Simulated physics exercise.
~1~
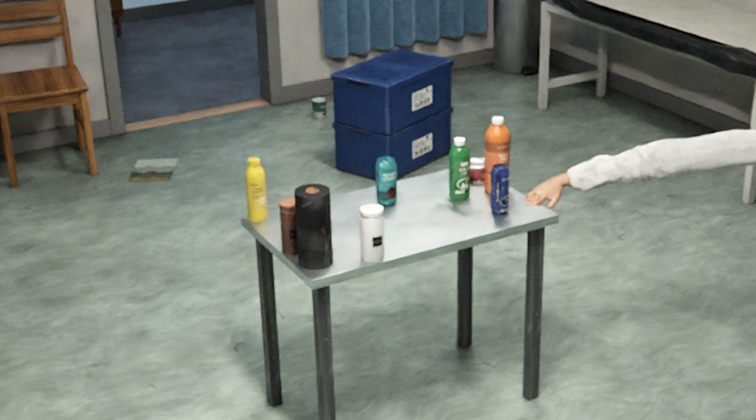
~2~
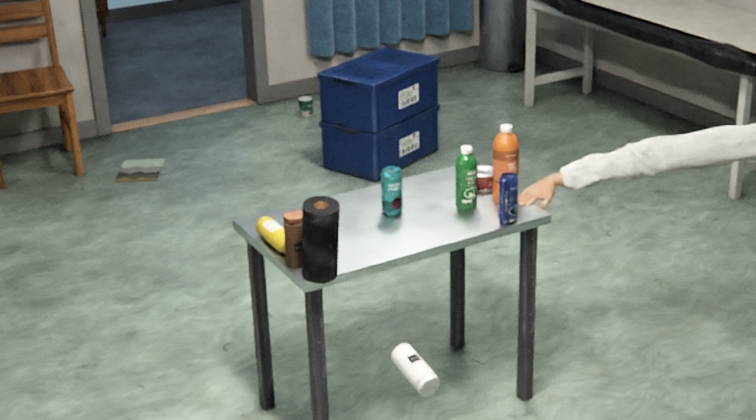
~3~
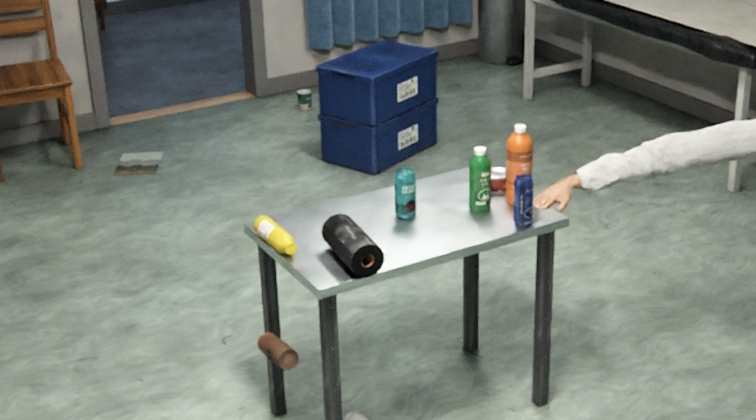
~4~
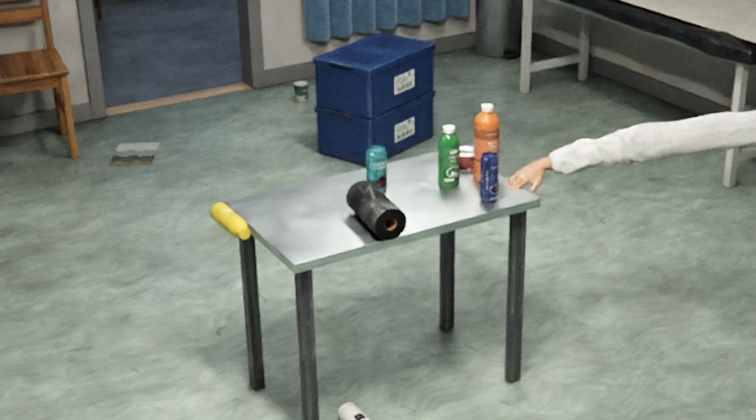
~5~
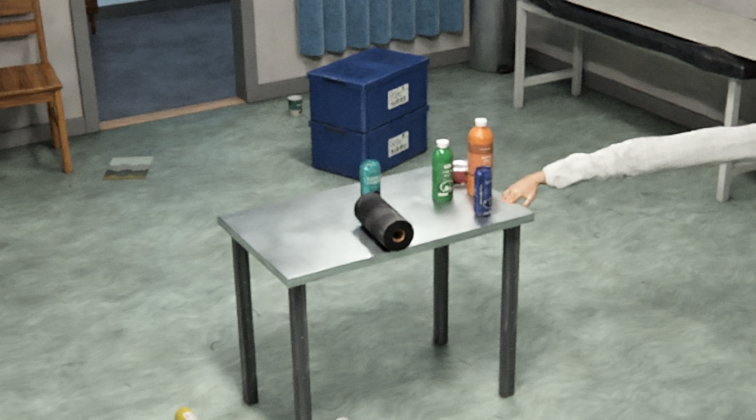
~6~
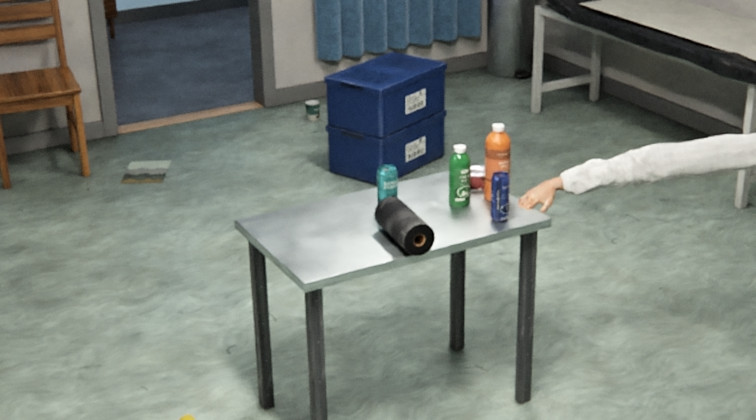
White jar, brown jar and yellow bottle toppling off a small table gripped by a white-sleeved arm, black roll left lying on top.
